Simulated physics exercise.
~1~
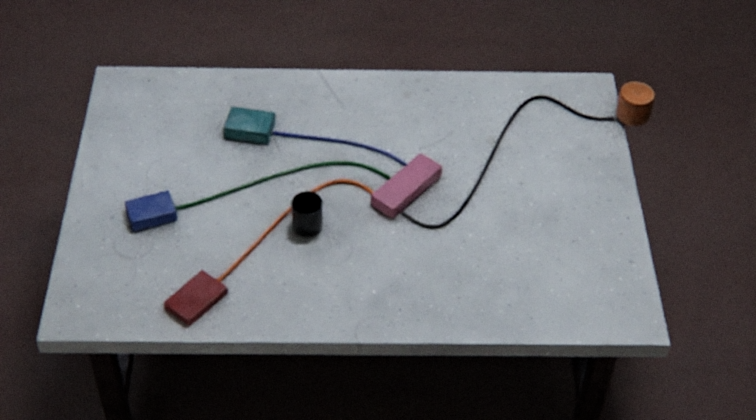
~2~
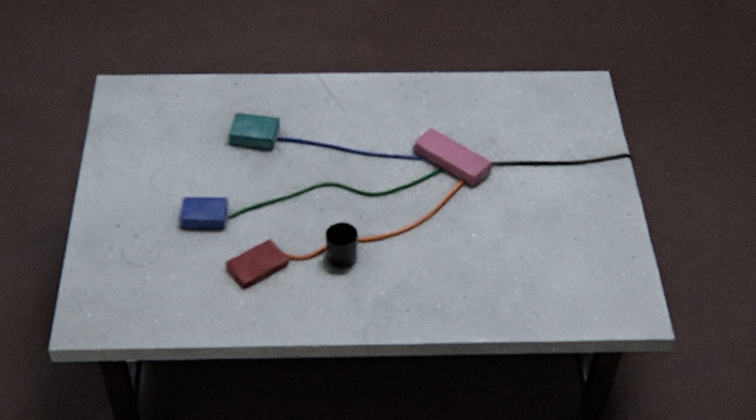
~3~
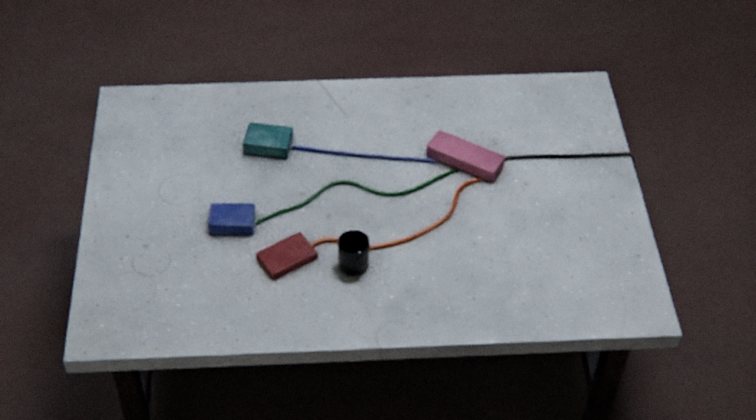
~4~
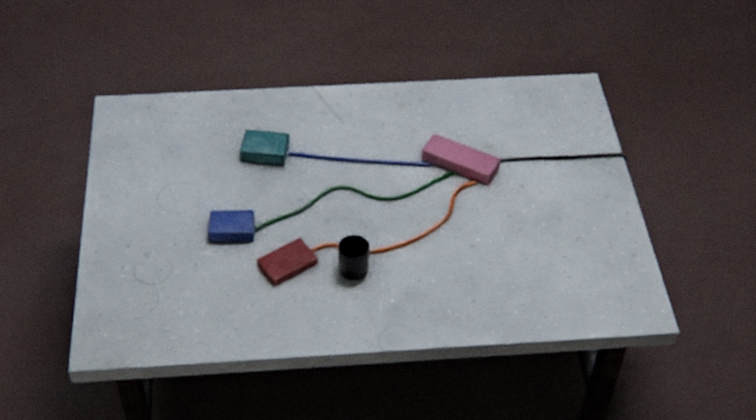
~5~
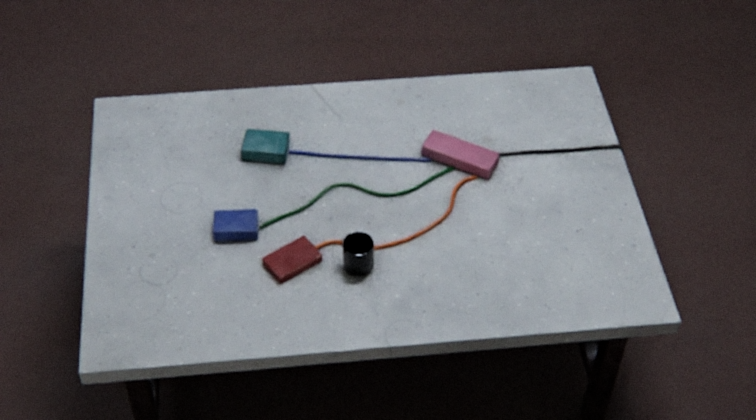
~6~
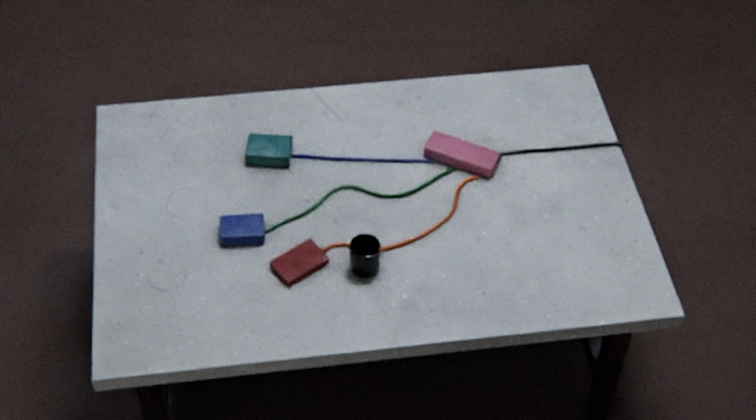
A pale rectangular table stands on a dark brown floor, seen from above at an angle as the view drifts slightly sideways. A teal box, a blue box and a red box sit on the left, joined by blue, green and orange cables to a pink block, with a black mug near the orange cable. An orange cylinder on a black cable sits at the right edge. The cylinder drops out of sight, and the black cable pulls straight. The pink block turns and slides right, dragging the blue and red boxes, and the mug shifts right too. Everything then rests on the table, the black cable taut over the edge.
